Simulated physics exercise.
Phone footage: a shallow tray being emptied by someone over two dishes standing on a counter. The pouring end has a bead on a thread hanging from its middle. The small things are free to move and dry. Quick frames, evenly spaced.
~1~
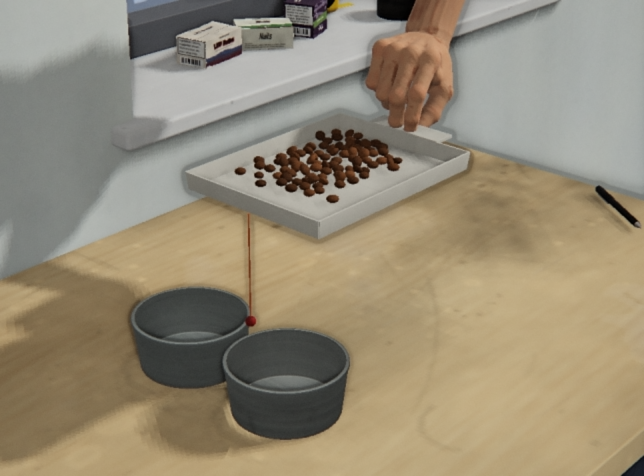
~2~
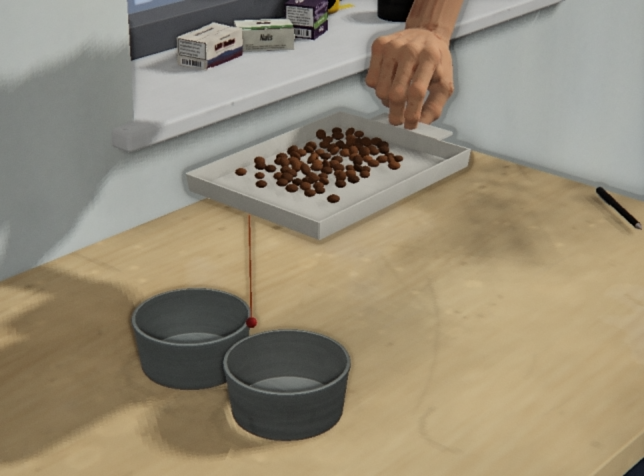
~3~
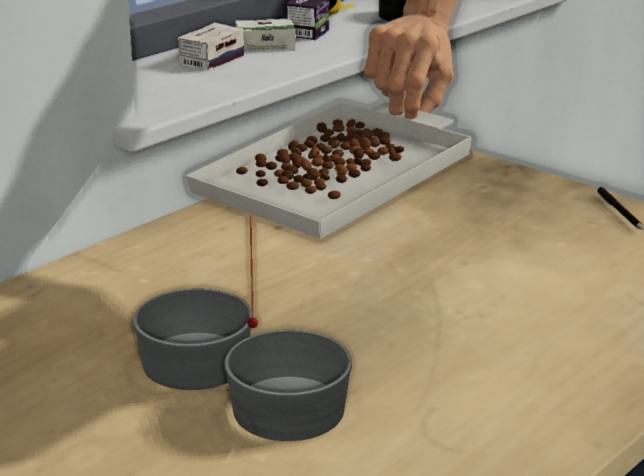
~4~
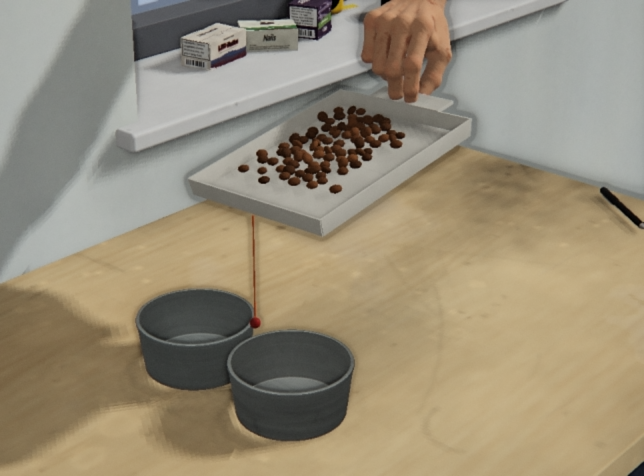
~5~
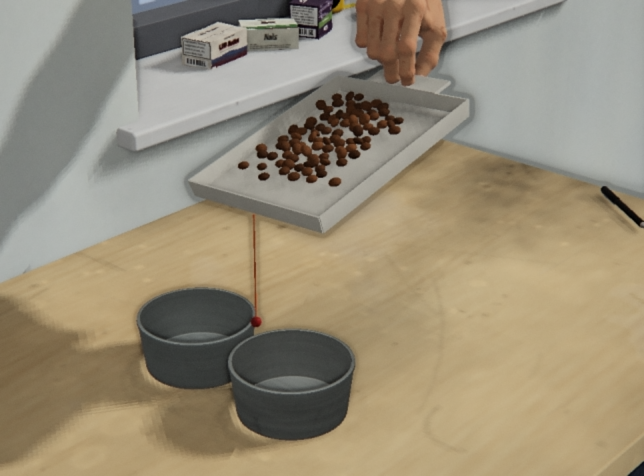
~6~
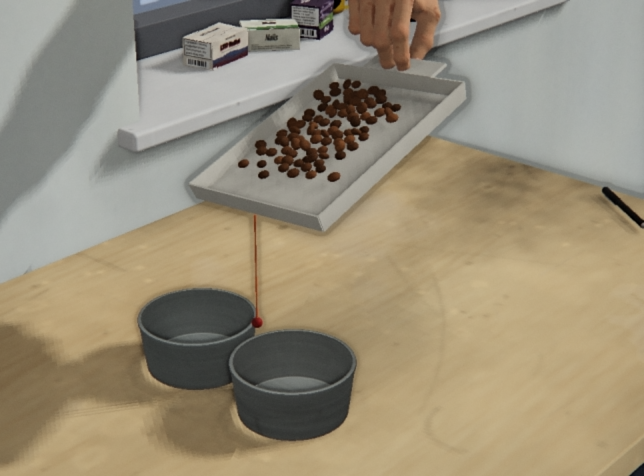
A hand steadily raising the far end of a shallow tray of brown kibble above two dark grey dishes on a wooden counter.
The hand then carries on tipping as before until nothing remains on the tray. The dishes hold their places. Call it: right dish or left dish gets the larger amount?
Left dish.
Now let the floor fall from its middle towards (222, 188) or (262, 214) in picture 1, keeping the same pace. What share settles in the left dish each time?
100 % and 10 %.
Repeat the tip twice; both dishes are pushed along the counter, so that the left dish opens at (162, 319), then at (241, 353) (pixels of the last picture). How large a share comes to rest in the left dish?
The first position comes out at 80 per cent, the other at 20 per cent.
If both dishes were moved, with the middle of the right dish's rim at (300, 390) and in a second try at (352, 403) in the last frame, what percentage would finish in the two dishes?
Close to 80 in a hundred, then close to 20 in a hundred.
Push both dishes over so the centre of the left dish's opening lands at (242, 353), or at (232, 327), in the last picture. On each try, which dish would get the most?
Well, the first try goes to the leftward dish and the second to the leftward dish.
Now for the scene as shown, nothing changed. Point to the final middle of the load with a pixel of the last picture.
Somewhere around (189, 364) in the final view.
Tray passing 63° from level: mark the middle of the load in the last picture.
Near the pixel (226, 183).
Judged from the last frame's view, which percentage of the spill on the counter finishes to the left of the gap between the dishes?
I'd put it at close to 100 per cent.
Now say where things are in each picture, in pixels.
In the first picture, corners of the pouring end at (189, 171) and (319, 220), level; middle of the load at (333, 165), bits of dog kibble; left dish at (149, 355); right dish at (244, 404); bead on its thread at (251, 321).
In the second picture, corners of the pouring end at (189, 173) and (319, 221), level; middle of the load at (334, 164).
In the third picture, corners of the pouring end at (190, 175) and (319, 220), tipped barely, lowest at the left corner; middle of the load at (335, 158).
In the fourth picture, corners of the pouring end at (191, 178) and (320, 218), tipped a little, lowest at the left corner; middle of the load at (336, 149).
In the fifth picture, corners of the pouring end at (191, 180) and (319, 216), tipped a little, lowest at the left corner; middle of the load at (335, 139).
In the sixth picture, corners of the pouring end at (191, 183) and (318, 215), tipped clearly, lowest at the left corner; middle of the load at (333, 131); left dish at (155, 356); right dish at (250, 405).
Soon after the last picture, tray tipped steeply; nearly all on the tray; a stray few in the air.
A little later, tray tipped past a quarter turn; about a third on the tray; about a third in the left dish; a small part outside both; a small part in the air.
Later still, tray tipped past a quarter turn; a stray few in the right dish; most in the left dish; a small part outside both.
At rest, tray tipped past a quarter turn; a stray few in the right dish; most in the left dish; a small part outside both.
